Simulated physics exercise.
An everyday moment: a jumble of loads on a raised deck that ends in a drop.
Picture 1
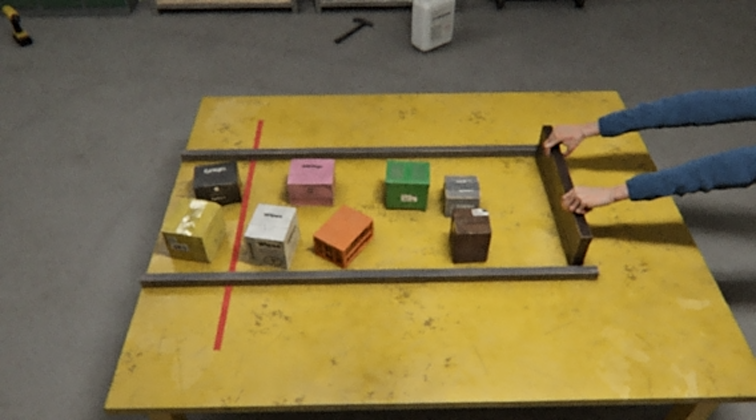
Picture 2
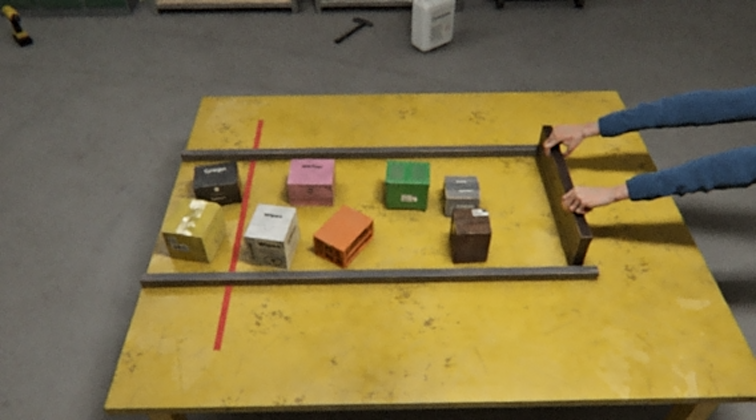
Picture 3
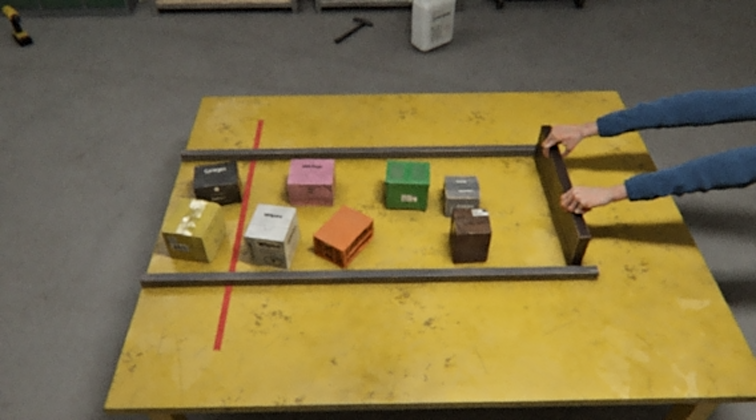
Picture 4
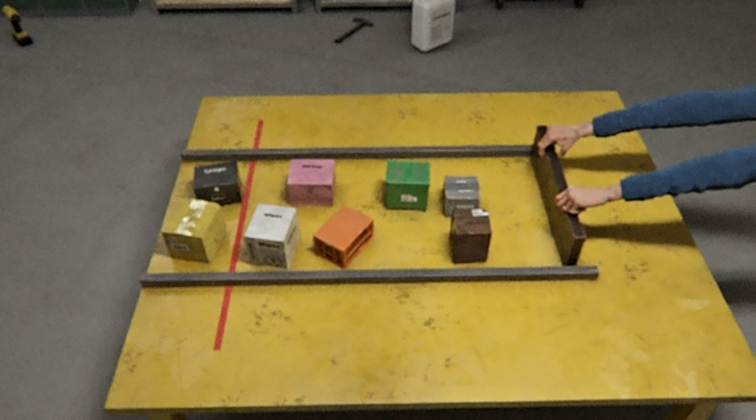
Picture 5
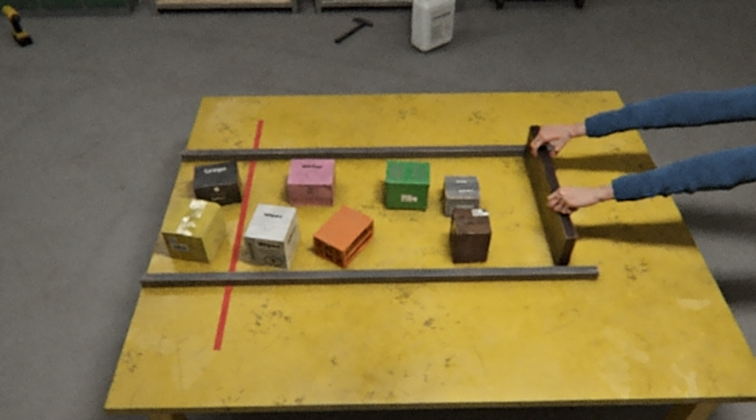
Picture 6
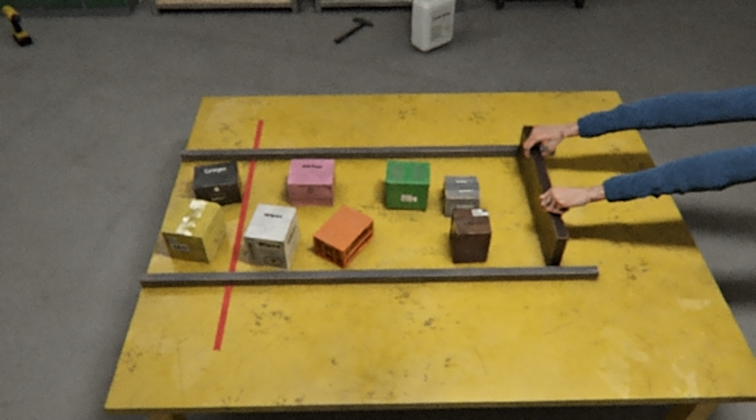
On a yellow table, two hands slide a dark plank slightly left toward still boxes.
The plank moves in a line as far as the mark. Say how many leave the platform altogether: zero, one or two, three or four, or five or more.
The number that fall off is three or four.
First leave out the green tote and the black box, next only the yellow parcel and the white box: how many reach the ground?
2 in the first case, 2 in the second.
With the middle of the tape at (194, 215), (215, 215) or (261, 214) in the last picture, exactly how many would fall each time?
Try by try, 6, 6 and 3.
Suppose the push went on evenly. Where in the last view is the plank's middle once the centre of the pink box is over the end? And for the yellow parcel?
Near (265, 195) and (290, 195).
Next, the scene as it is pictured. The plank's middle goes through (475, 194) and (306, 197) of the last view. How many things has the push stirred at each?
By then 2, and 8.
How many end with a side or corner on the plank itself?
The number is 2.
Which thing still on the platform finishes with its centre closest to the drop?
That is the green tote.
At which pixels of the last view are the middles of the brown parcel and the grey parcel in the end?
Near (215, 240) and (225, 201).
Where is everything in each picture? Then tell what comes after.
Yellow parcel (196, 231); black box (218, 184); white box (273, 237); plank (560, 193); tape (243, 214), in the first picture.
Black box (218, 185); pink box (313, 183), in the second picture.
White box (273, 237); green tote (407, 186), in the third picture.
Yellow parcel (196, 231); plank (555, 193), in the fourth picture.
Black box (218, 185); grey parcel (461, 197), in the fifth picture.
Yellow parcel (196, 231); black box (218, 185); white box (273, 237); plank (539, 193); tape (243, 214), in the sixth picture.
A little later, none off yet; yellow parcel at rest near (196, 231); black box at rest near (218, 185); white box at rest near (273, 237).
When it is over, the number that fall off is three or four; down, pink box, white box, black box and yellow parcel.
